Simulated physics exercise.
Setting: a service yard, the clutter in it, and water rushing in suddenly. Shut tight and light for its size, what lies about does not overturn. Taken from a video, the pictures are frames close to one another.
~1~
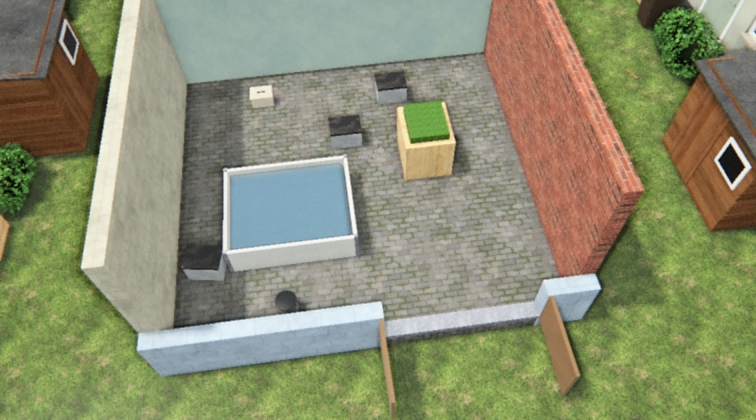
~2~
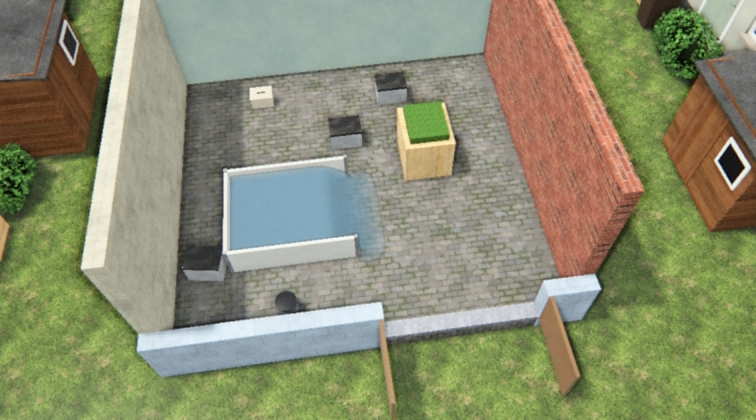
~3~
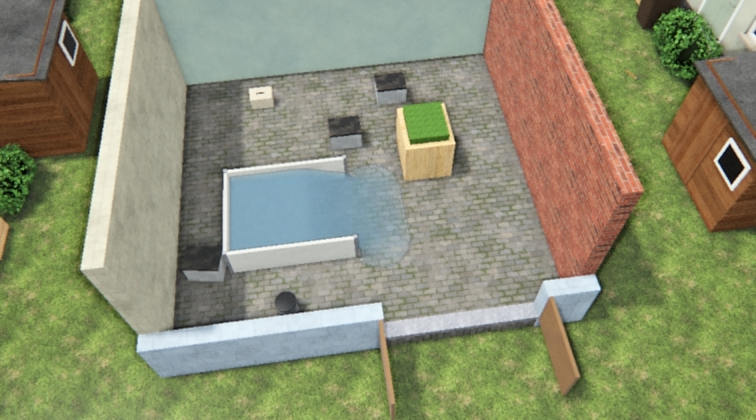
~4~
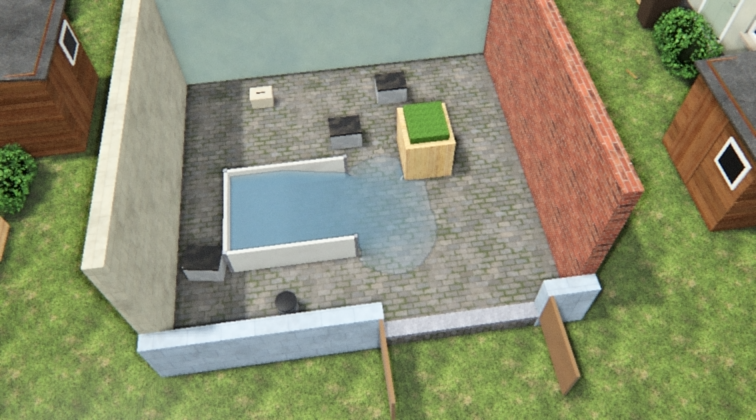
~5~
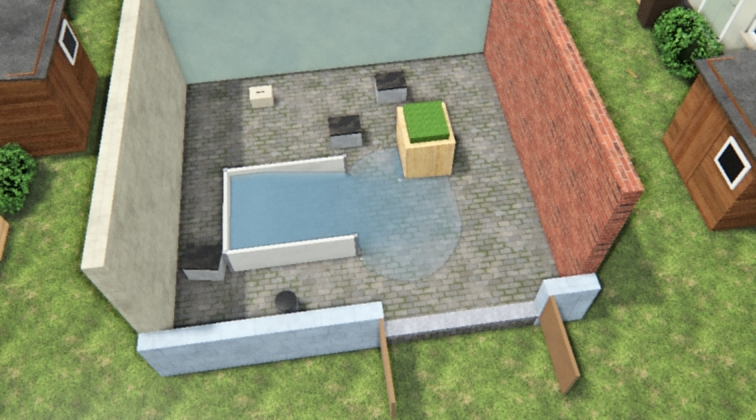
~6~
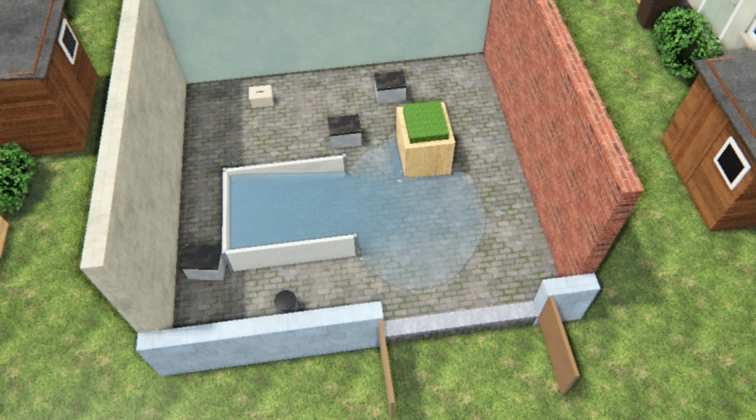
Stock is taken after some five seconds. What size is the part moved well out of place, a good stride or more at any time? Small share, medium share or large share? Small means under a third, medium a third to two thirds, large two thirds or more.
A small share.
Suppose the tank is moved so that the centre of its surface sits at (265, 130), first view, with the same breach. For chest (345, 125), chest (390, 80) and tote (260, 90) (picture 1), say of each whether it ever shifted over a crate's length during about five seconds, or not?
As listed: Pushed that far, pushed that far, never so far.
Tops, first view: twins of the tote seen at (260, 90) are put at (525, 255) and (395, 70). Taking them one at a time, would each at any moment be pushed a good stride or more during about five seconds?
Went the distance, fell short.
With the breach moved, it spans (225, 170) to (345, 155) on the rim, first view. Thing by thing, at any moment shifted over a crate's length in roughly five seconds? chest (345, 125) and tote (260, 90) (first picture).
Result, first then second: At least that distance; at least that distance.
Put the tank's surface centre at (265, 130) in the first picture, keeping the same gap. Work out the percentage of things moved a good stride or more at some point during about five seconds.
Close to 40 in a hundred.
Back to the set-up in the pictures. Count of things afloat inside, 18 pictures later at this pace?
0.
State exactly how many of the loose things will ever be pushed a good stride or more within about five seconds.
That adds up to 0.
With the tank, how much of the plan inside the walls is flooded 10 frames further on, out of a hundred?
I'd say around 45 in a hundred.
A moment on, 0 of 5 are well off their spots; 0 afloat.
Next, 0 of 5 are well off their spots; 0 afloat.
Later, 0 of 5 are well off their spots; 0 afloat.
In the end, 0 of 5 are well off their spots, and 0 have been at some point; 0 afloat.
